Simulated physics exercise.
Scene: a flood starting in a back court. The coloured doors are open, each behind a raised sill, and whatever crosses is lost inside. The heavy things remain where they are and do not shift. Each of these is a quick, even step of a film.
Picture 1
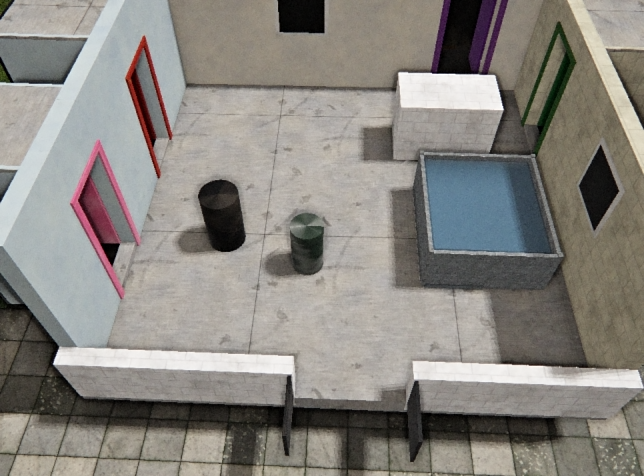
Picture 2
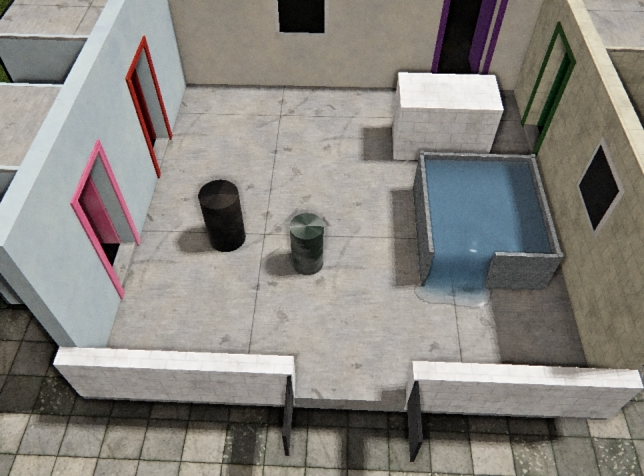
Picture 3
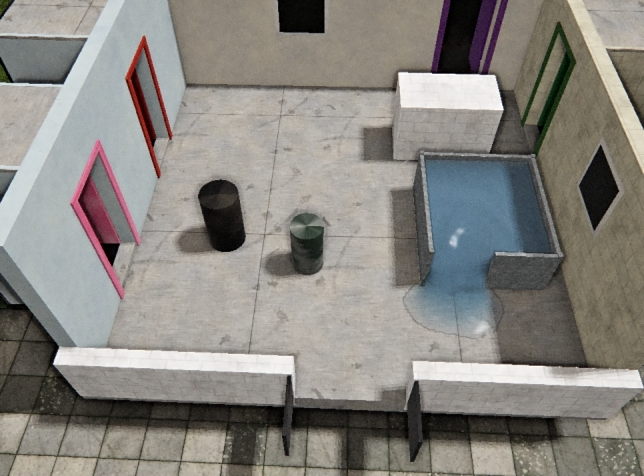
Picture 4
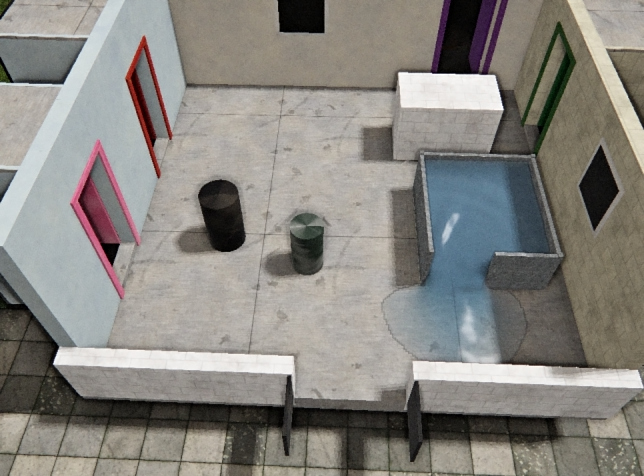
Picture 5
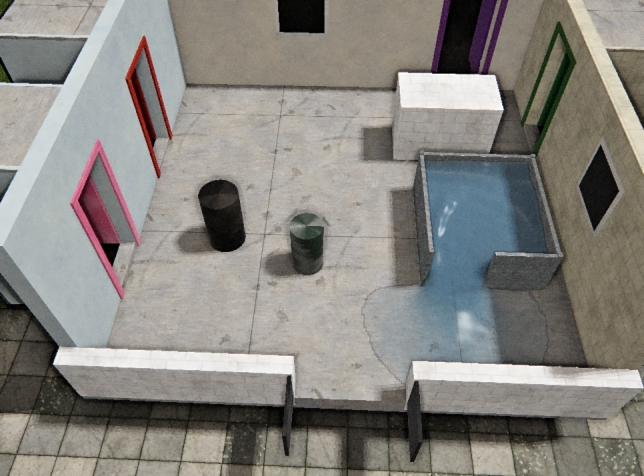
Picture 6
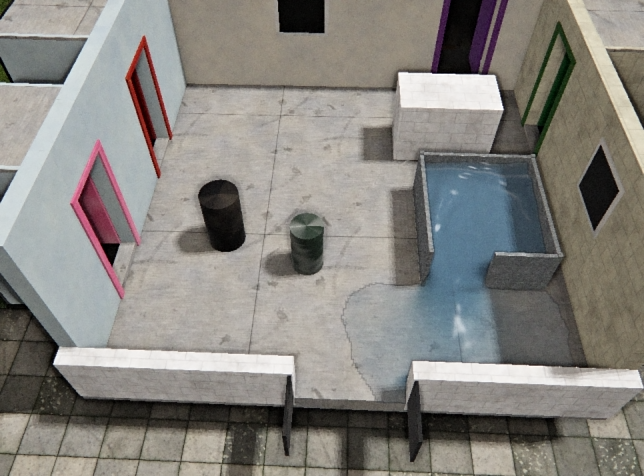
Water pours through a gap in the front wall of a square grey tank at the right of a walled court, seen from a high, fixed viewpoint. A white block sits behind the tank, dark and green cylinders stand mid-floor, and pink, red, purple and green doorways line the walls. The bluish sheet spreads forward, then sideways along the low white front wall, while the cylinders stay still.
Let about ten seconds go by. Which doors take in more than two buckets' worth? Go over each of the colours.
The pink door does not; the purple door does; the red door does not; the green door does not.
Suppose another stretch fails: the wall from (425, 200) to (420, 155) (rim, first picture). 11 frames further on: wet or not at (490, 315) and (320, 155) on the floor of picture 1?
Taking the two points in order, the first is left dry and the second is waterlogged.
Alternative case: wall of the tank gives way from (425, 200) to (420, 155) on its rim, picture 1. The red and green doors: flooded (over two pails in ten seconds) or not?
Put simply, the red door overflows; the green door falls below the limit.
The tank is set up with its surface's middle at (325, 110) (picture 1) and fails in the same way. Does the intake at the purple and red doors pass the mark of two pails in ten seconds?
Result: Purple door stays inside the limit; red door stays inside the limit.
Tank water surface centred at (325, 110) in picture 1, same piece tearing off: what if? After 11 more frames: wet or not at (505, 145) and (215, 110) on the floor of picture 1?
The first spot is left dry and the second is left dry.
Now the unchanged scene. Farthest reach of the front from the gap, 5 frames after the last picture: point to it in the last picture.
About (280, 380).
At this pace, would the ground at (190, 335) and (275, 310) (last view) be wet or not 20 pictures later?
Result, in the order given: Wetted / wetted.
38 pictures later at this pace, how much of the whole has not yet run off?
About 76 %.
A moment on, water covers 15 % of the floor; the pink door not reached, the purple door not reached, the red door not reached, the green door not reached.
Next, water covers 20 % of the floor; the pink door not reached, the purple door not reached, the red door not reached, the green door not reached.
Then, water covers 35 % of the floor; the pink door wet at the sill, nothing in, the purple door not reached, the red door not reached, the green door wet at the sill, nothing in.
Later, water covers 55 % of the floor; the pink door wet at the sill, nothing in, the purple door over two buckets in, the red door wet at the sill, nothing in, the green door wet at the sill, nothing in.
In the end, water covers 75 % of the floor; the pink door wet at the sill, nothing in, the purple door over two buckets in, the red door wet at the sill, nothing in, the green door wet at the sill, nothing in.
